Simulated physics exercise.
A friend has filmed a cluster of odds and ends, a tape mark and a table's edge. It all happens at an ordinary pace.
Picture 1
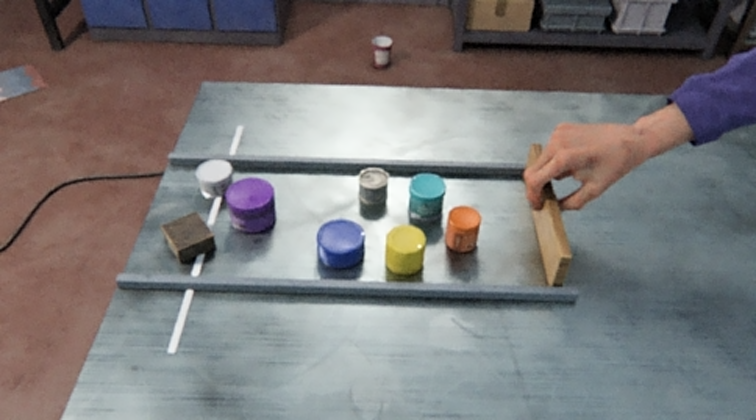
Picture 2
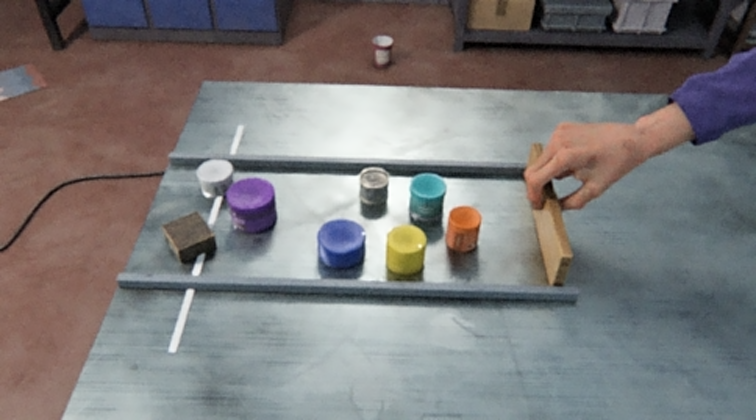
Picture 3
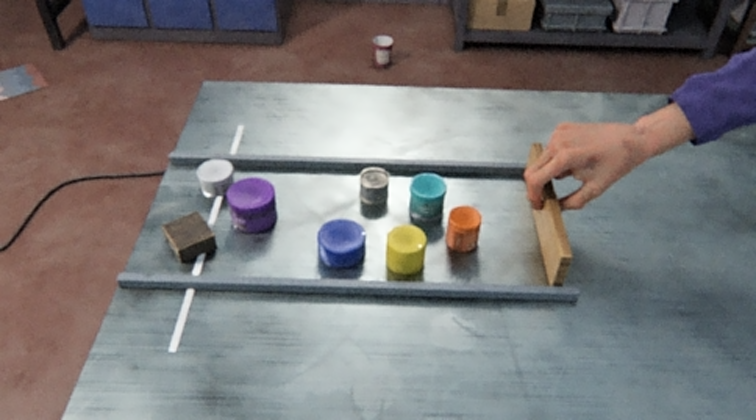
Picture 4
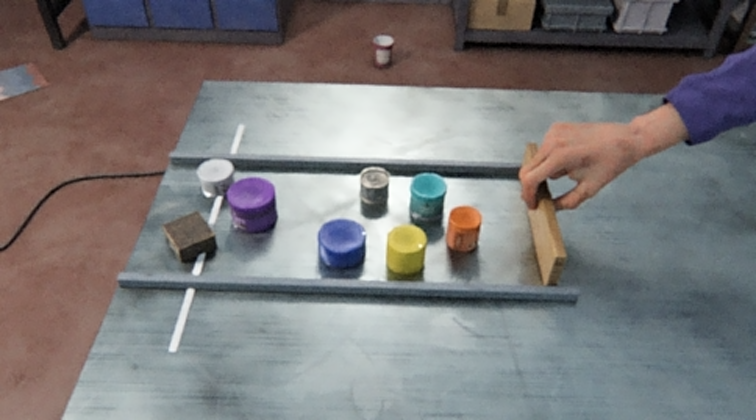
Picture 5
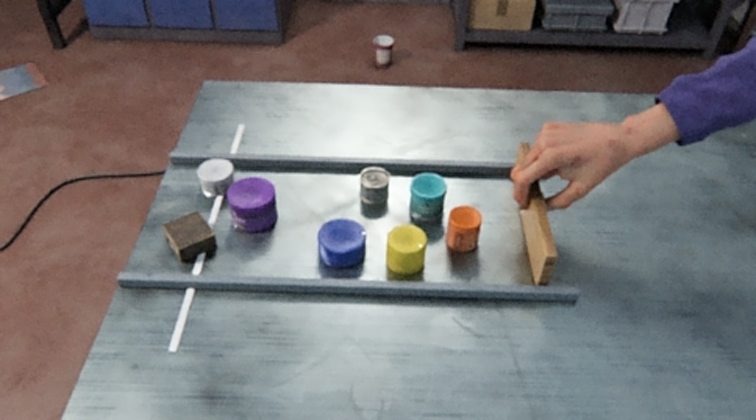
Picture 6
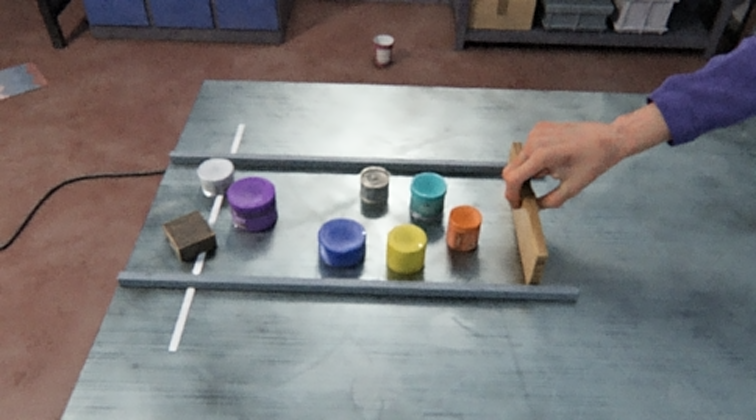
At the start, a hand holds a wooden board upright at the right end of two rails on a table, with colourful pots, a white tin and a dark block between them. The hand then slides the board a short way left, towards the orange pot, while the pots stay put.
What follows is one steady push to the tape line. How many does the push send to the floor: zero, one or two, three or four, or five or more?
Here the number that fall off is one or two.
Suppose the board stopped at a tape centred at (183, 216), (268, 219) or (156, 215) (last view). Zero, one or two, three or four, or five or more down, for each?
In that order: Three or four; none at all; five or over.
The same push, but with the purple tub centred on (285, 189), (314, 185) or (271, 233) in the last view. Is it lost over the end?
Place by place, it survives; holds on; comes down.
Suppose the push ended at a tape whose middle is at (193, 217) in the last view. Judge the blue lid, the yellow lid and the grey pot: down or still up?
The blue lid tumbles off; the yellow lid does not fall; the grey pot survives.
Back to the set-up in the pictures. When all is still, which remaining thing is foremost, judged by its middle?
That is the purple tub.
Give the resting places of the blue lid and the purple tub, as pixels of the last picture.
The blue lid at (153, 227), the purple tub at (156, 191).
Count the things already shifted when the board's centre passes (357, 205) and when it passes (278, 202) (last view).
First 5, then 8.
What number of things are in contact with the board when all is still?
4 of them.
Soon after, none off yet; black block at rest near (190, 236); white tin at rest near (217, 178); purple tub at rest near (254, 204).
After that, none off yet; black block displaced a little near (165, 238); white tin displaced a little near (208, 172); purple tub displaced about its own width near (210, 193).
In the end, the number that fall off is one or two; gone, black block.
